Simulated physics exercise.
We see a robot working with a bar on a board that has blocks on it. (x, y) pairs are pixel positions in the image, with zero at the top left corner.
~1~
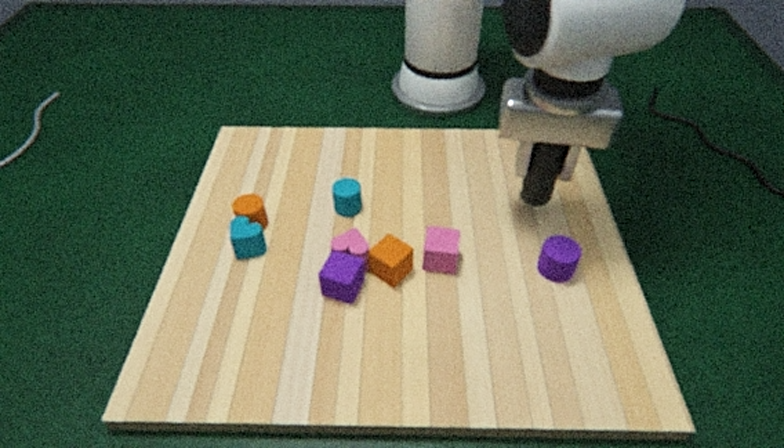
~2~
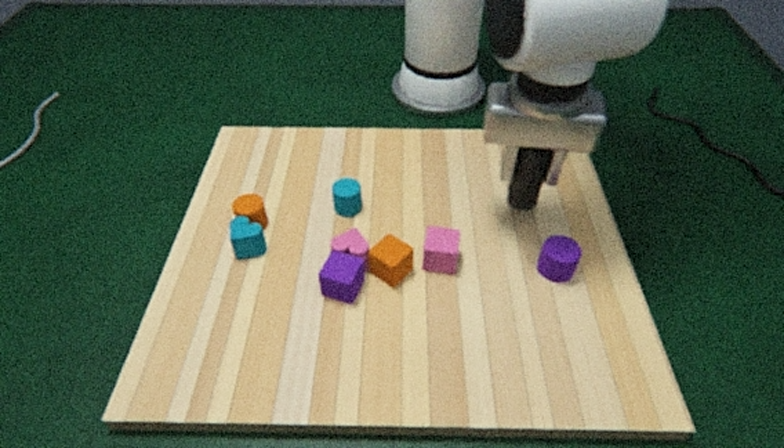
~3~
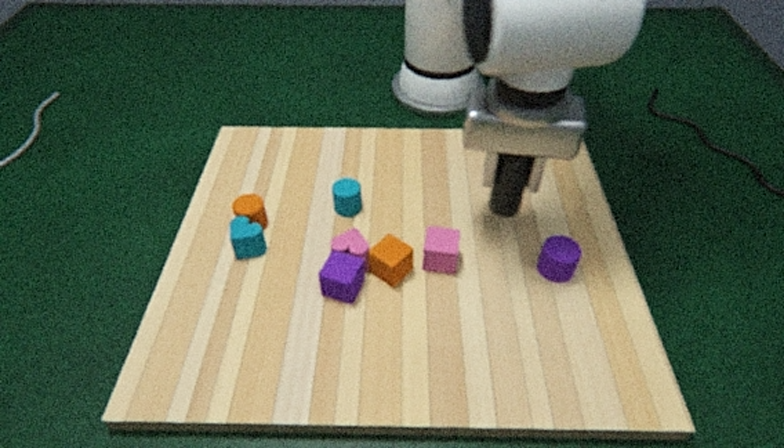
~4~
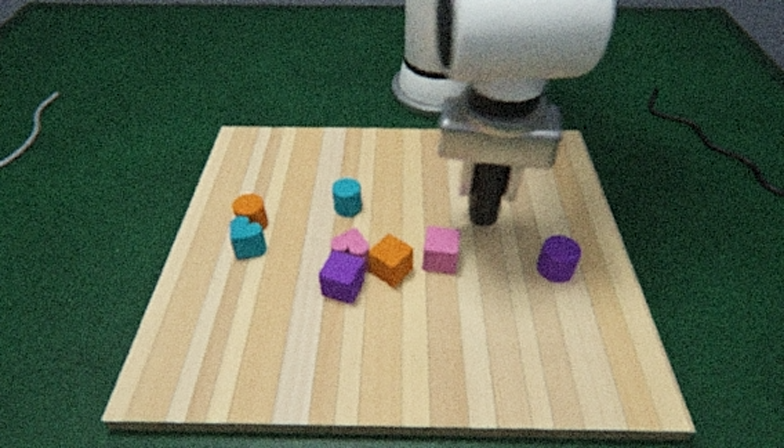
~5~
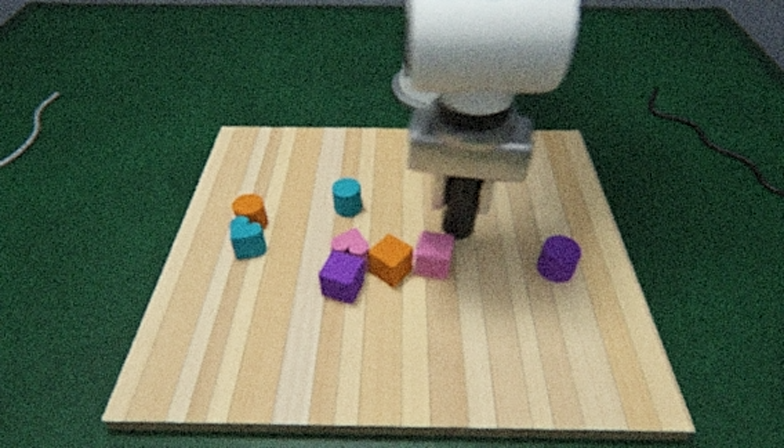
A robot arm moves a dark bar left across the board and nudges the pink block.
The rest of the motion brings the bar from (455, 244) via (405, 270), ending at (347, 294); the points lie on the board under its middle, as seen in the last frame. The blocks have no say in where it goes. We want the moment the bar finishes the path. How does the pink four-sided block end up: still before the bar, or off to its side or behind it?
Beside or behind it.
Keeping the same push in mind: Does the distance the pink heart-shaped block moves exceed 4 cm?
I expect not.
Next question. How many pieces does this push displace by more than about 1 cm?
The number of blocks that move over 1 cm is three or more.
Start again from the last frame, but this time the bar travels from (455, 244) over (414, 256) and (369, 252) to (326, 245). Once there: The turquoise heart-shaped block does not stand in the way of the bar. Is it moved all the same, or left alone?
Stays put.
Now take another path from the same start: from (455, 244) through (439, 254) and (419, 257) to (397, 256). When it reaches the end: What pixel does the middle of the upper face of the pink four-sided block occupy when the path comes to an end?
Located at (422, 265).
What follows on the original path. One third of the way, bar at (423, 246); orange four-sided block at (388, 250); pink four-sided block at (422, 268).
Two thirds of the way, bar at (385, 264); purple four-sided block at (314, 273), turned 25° anticlockwise; pink heart-shaped block at (336, 236), turned 50° clockwise; orange four-sided block at (350, 263), turned 45° clockwise; pink four-sided block at (411, 279), turned 45° anticlockwise.
At the end, bar at (345, 279); purple four-sided block at (271, 282), turned 20° anticlockwise; pink heart-shaped block at (335, 235), turned 55° clockwise; orange four-sided block at (308, 275), turned 55° clockwise; pink four-sided block at (411, 279), turned 45° anticlockwise.
